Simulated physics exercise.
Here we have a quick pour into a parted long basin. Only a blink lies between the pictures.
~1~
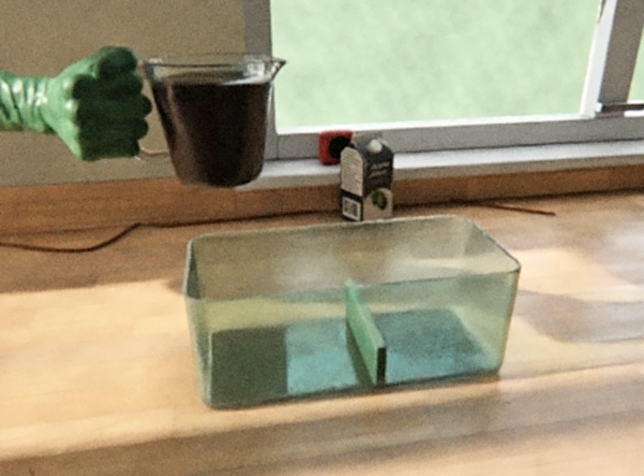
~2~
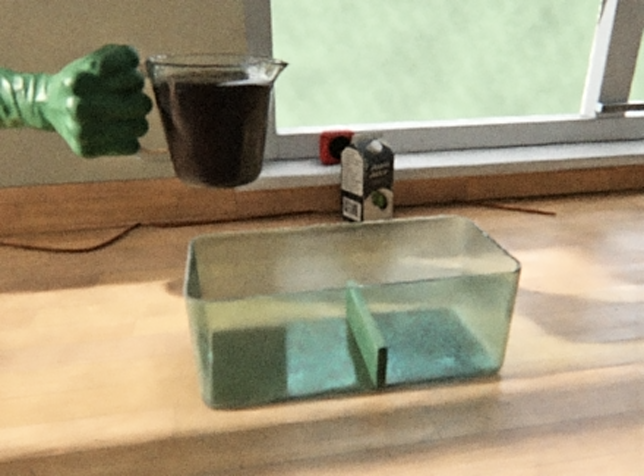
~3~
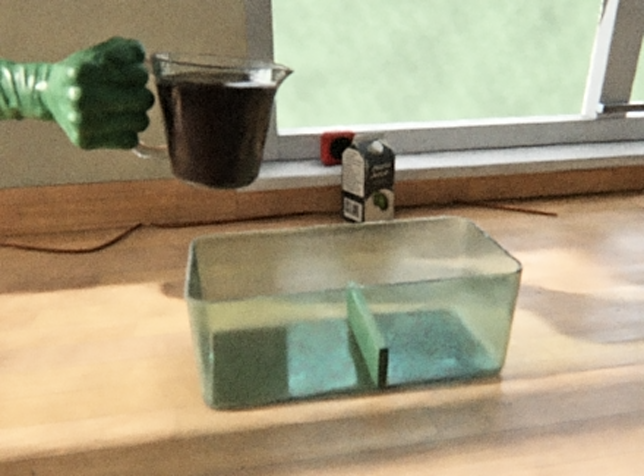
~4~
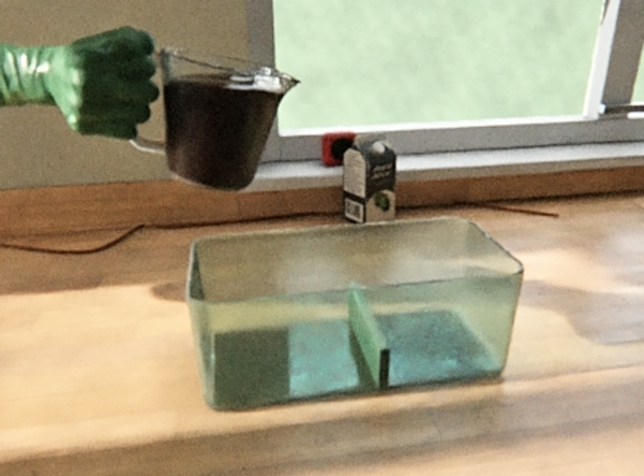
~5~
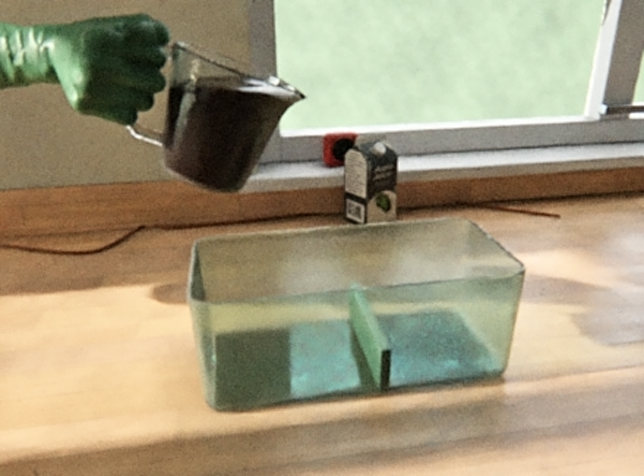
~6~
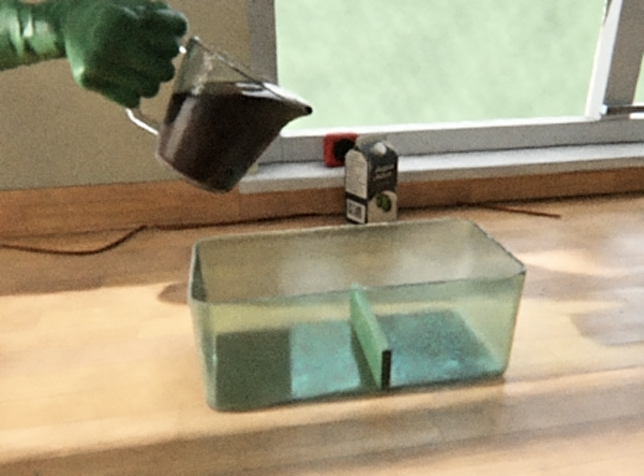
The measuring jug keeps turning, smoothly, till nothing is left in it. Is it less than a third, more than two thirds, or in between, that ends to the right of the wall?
The share right of the wall is not even a third.
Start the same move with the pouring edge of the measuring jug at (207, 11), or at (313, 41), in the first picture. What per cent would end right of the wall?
Near 5 % and 60 %.
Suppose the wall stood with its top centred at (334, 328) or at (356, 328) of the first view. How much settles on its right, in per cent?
The first gives 80 %, the second 40 %.
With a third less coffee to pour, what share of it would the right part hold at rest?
Close to 5 per cent.
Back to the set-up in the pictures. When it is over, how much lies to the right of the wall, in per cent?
It comes to 20 per cent or so.
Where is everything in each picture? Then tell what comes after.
In the first picture, it leans 0°; its right rim is at (288, 59); the coffee meets the walls at (154, 80) and (270, 76); the long basin's rim runs from (188, 267) to (491, 241); the wall's top is at (364, 311).
In the second picture, it leans 1°; its right rim is at (290, 62); the coffee meets the walls at (155, 80) and (271, 77).
In the third picture, it leans 6°; its right rim is at (295, 69); the coffee meets the walls at (159, 78) and (275, 81).
In the fourth picture, it leans 13°; its right rim is at (302, 80); the coffee meets the walls at (166, 80) and (282, 84).
In the fifth picture, it leans 22°; its right rim is at (308, 95); the coffee meets the walls at (172, 86) and (295, 89).
In the sixth picture, it leans 33°; its right rim is at (311, 113); the coffee meets the walls at (173, 99) and (304, 101); 1 per cent is over the edge.
A moment on, the tilt is 96° and 45 per cent is still to pour, 12 is left of the wall and 12 right of it.
Next, the tilt is 106° and 6 per cent is still to pour, 62 is left of the wall and 21 right of it.
Then the tilt is 106° and 0 per cent is still to pour, 75 is left of the wall and 21 right of it.
Later the tilt is 106° and 0 per cent is still to pour, 76 is left of the wall and 22 right of it.
Finally, 76 per cent lies left of the wall, 22 right of it and 3 outside.
